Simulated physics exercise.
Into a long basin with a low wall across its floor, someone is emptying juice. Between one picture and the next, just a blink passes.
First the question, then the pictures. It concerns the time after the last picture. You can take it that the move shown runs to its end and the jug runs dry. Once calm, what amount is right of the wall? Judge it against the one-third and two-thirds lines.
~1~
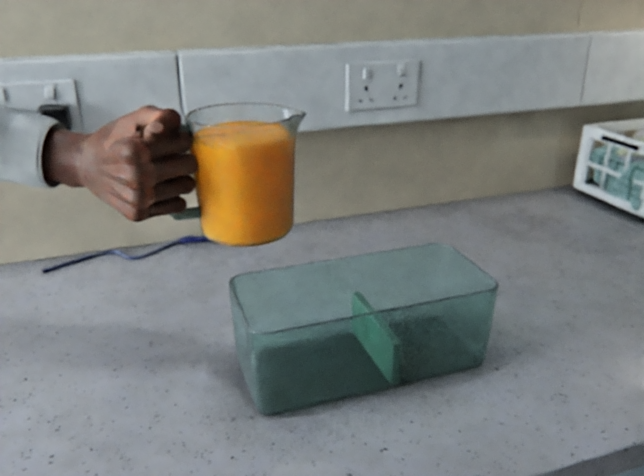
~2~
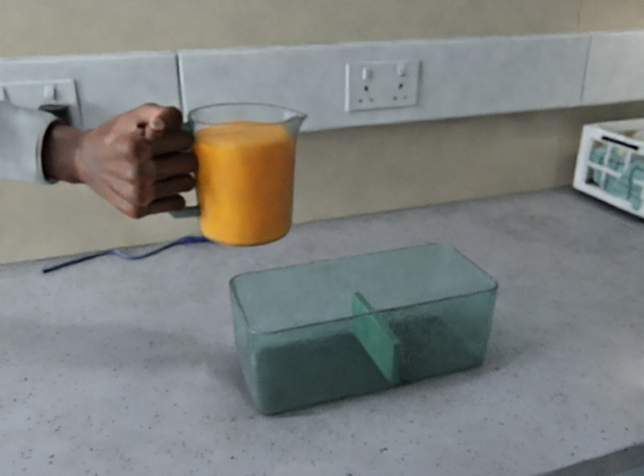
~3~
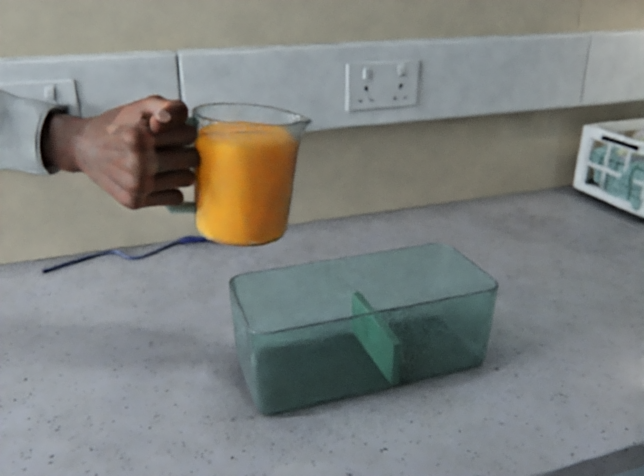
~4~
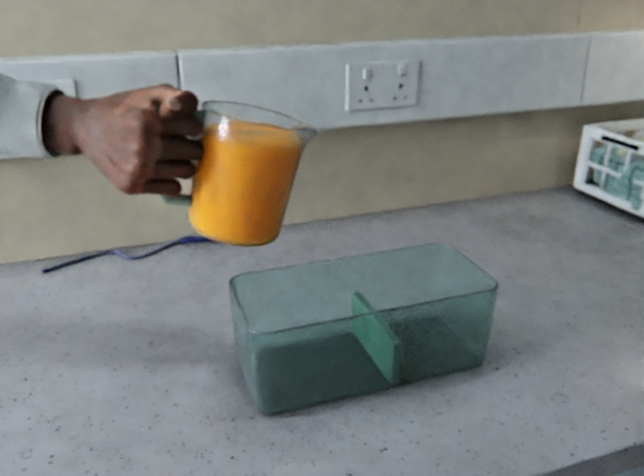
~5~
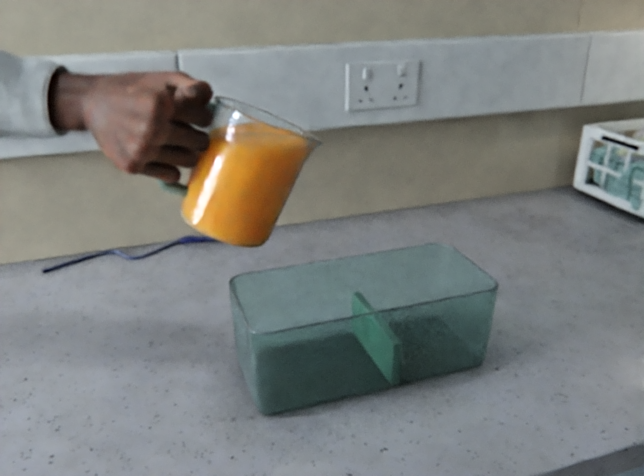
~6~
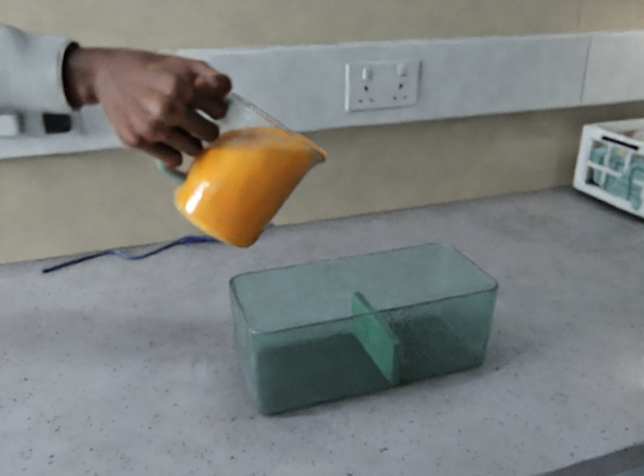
It ends up below the one-third line.
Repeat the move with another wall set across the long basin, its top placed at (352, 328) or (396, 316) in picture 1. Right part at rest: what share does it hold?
About 50 per cent on the first try, and 5 per cent on the second.
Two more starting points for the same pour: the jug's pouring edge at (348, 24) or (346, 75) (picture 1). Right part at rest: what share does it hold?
About 85 per cent, then about 75 per cent.
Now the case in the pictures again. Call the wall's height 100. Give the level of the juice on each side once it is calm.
50 % left, 10 % right.
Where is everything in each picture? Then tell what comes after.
The first frame shows tilt 0°; pouring edge (305, 111); surface from (191, 136) to (290, 127); the long basin's rim runs from (239, 306) to (472, 264); the wall's top is at (375, 316).
The second frame shows tilt 2°; pouring edge (306, 113); surface from (192, 135) to (291, 128).
The third frame shows tilt 7°; pouring edge (311, 118); surface from (196, 132) to (293, 130).
The fourth frame shows tilt 14°; pouring edge (316, 128); surface from (200, 130) to (300, 132).
The fifth frame shows tilt 25°; pouring edge (322, 141); surface from (197, 155) to (310, 136).
The sixth frame shows tilt 37°; pouring edge (325, 158); surface from (193, 163) to (317, 150); 1 per cent is over the edge.
A moment on, the jug is tipped right over and 49 per cent is still to pour, 12 is left of the wall and 9 right of it.
Next, the jug is tipped right over and 8 per cent is still to pour, 66 is left of the wall and 12 right of it.
Then the jug is tipped right over and 0 per cent is still to pour, 75 is left of the wall and 12 right of it.
Later the jug is tipped right over and 0 per cent is still to pour, 77 is left of the wall and 13 right of it.
At rest 77 per cent lies left of the wall, 13 right of it and 10 outside.
